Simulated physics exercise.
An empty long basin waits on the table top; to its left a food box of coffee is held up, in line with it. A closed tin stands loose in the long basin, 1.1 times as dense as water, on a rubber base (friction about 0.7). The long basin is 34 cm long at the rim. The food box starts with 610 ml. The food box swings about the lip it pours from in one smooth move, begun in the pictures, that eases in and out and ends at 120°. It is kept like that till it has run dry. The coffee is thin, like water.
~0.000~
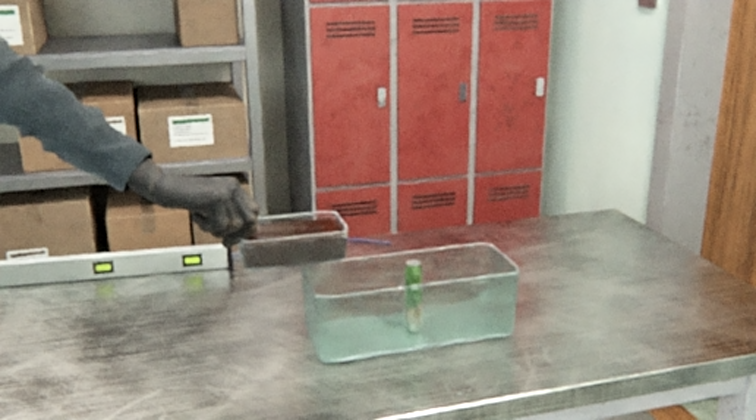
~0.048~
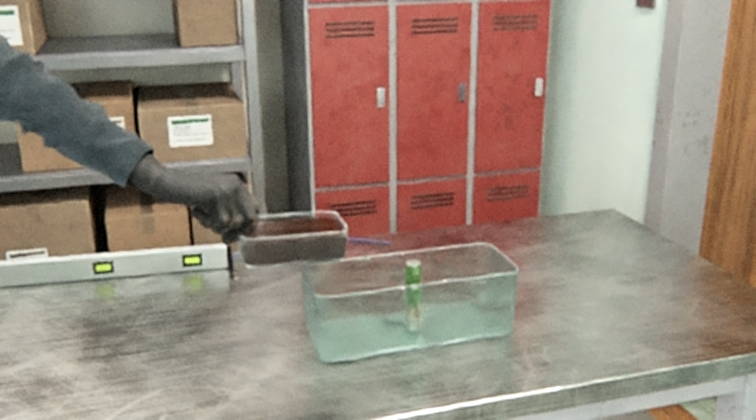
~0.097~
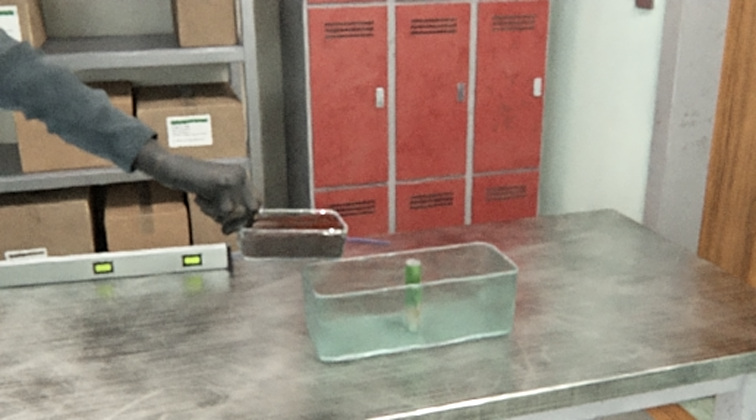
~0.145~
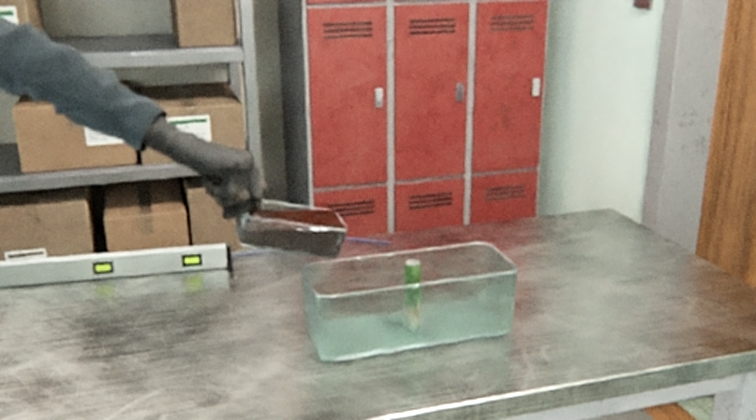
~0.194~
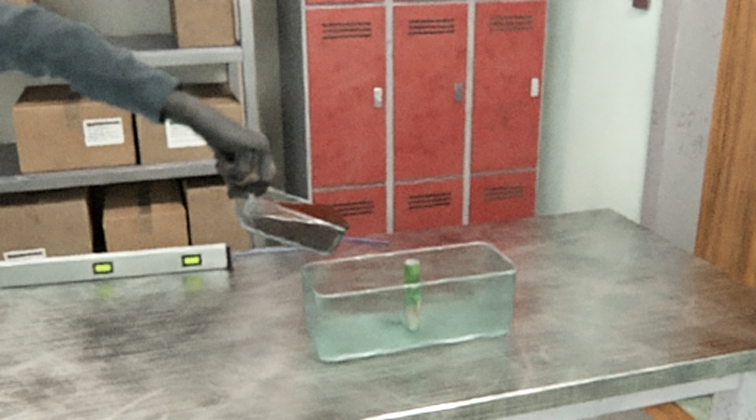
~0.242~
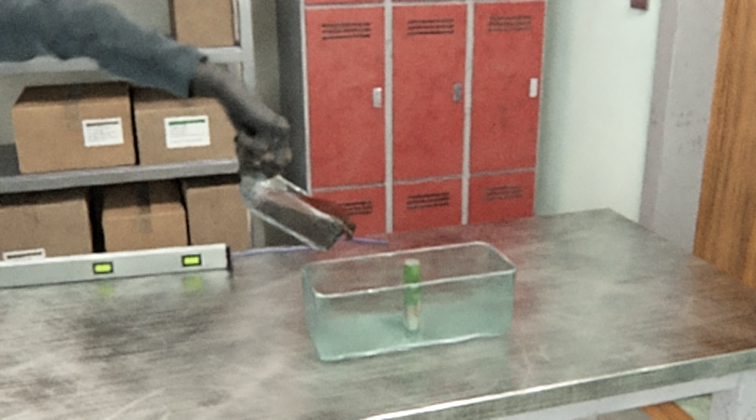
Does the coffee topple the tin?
The tin topples.
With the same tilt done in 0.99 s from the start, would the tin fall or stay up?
The tin topples.
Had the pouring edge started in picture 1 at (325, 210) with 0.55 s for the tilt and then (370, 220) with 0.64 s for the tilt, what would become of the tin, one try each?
First it goes over; then it remains upright.
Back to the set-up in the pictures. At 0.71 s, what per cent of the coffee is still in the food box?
Near 0 in a hundred.
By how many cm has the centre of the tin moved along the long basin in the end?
Some 7.5 cm.
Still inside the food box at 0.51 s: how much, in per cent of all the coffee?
Near 8 in a hundred.
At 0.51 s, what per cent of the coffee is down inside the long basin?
Near 38 in a hundred.
After 0.51 s the tilt is 108° and 8 per cent is still to pour; the tin stands where it began.
After 0.71 s the tilt is 120° and 0 per cent is still to pour; the tin lies on its side.
After 0.92 s the tilt is 120° and 0 per cent is still to pour; the tin lies on its side.
After 1.14 s the tilt is 120° and 0 per cent is still to pour; the tin lies on its side.
In the end the tin lies on its side.
